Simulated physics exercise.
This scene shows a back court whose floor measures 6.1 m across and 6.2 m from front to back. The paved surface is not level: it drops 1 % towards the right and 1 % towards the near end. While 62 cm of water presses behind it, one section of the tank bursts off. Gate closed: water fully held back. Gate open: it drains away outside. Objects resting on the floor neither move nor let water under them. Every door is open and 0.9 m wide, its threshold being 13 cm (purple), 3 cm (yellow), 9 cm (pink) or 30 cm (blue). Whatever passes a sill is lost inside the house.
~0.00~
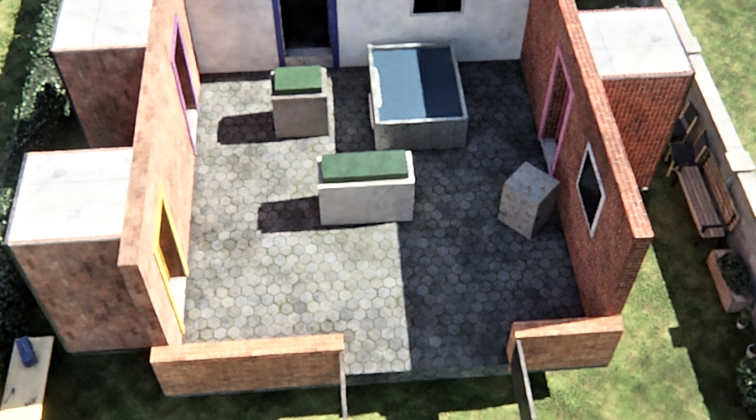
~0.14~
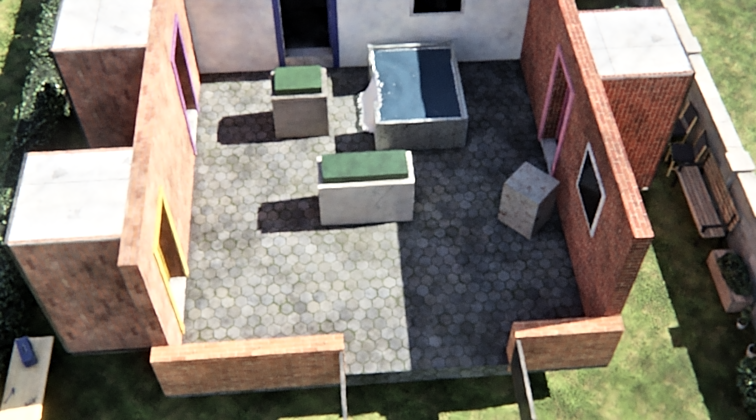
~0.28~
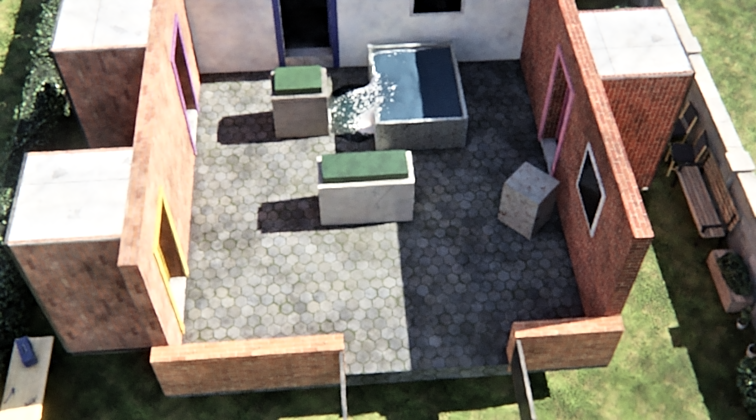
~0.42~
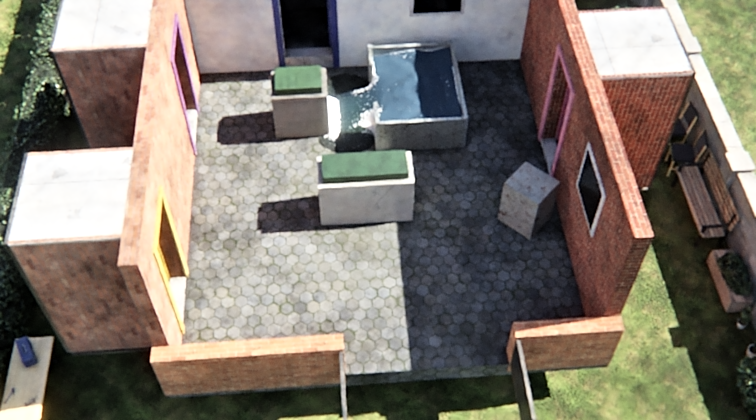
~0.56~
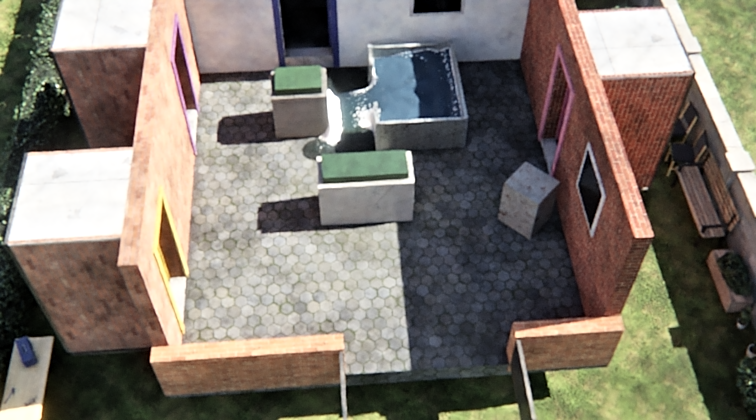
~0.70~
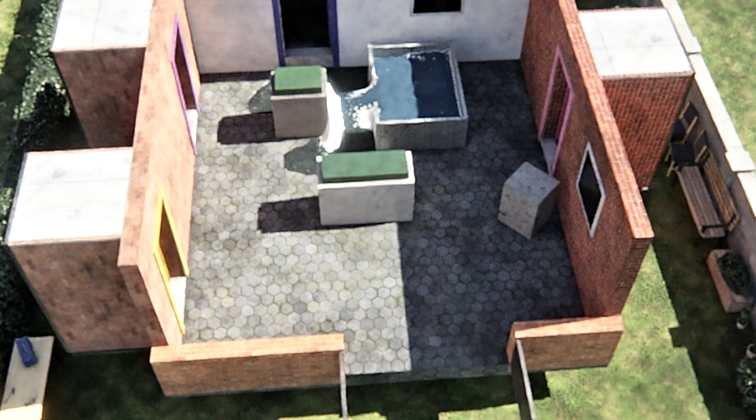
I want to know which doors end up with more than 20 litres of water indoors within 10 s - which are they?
The purple door: That much or less; the yellow door: More than that; the pink door: That much or less; the blue door: That much or less.
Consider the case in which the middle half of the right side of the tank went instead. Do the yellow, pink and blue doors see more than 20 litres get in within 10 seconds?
Here's how it goes: Yellow falls short, pink exceeds it, blue falls short.
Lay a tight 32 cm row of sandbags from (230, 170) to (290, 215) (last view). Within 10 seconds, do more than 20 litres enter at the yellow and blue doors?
So the yellow door comes out low enough while the blue door comes out low enough.
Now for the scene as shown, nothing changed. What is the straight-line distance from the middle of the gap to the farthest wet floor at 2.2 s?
About 4.4 m.
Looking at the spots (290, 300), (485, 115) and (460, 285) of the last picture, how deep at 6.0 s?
Close to 3, 3 and 0 centimetres.
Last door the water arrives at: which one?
The final one is the pink door.
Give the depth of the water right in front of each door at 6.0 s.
Depths: Purple door 7 cm, yellow door 6 cm, pink door 7 cm, blue door 9 cm.
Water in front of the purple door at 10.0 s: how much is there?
I'd say close to 3.0 cm.
After 1.4 s water covers 20 % of the floor and is deepest (42 cm) near (338, 118); purple door not reached, yellow door not reached, pink door not reached, blue door 28 cm at the sill, 0 L in.
After 2.2 s water covers 30 % of the floor and is deepest (28 cm) near (338, 118); purple door 9 cm at the sill, 0 L in, yellow door not reached, pink door not reached, blue door 21 cm at the sill, 0 L in.
After 3.5 s water covers 50 % of the floor and is deepest (22 cm) near (338, 118); purple door 10 cm at the sill, 0 L in, yellow door 4 cm at the sill, 4 L in, pink door 7 cm at the sill, 0 L in, blue door 16 cm at the sill, 0 L in.
After 6.0 s water covers 75 % of the floor and is deepest (14 cm) near (180, 370); purple door 7 cm at the sill, 0 L in, yellow door 6 cm at the sill, 13 L in, pink door 7 cm at the sill, 0 L in, blue door 9 cm at the sill, 0 L in.
After 10.0 s water covers 90 % of the floor and is deepest (10 cm) near (570, 293); purple door 3 cm at the sill, 0 L in, yellow door 6 cm at the sill, 39 L in, pink door 7 cm at the sill, 0 L in, blue door 4 cm at the sill, 0 L in.
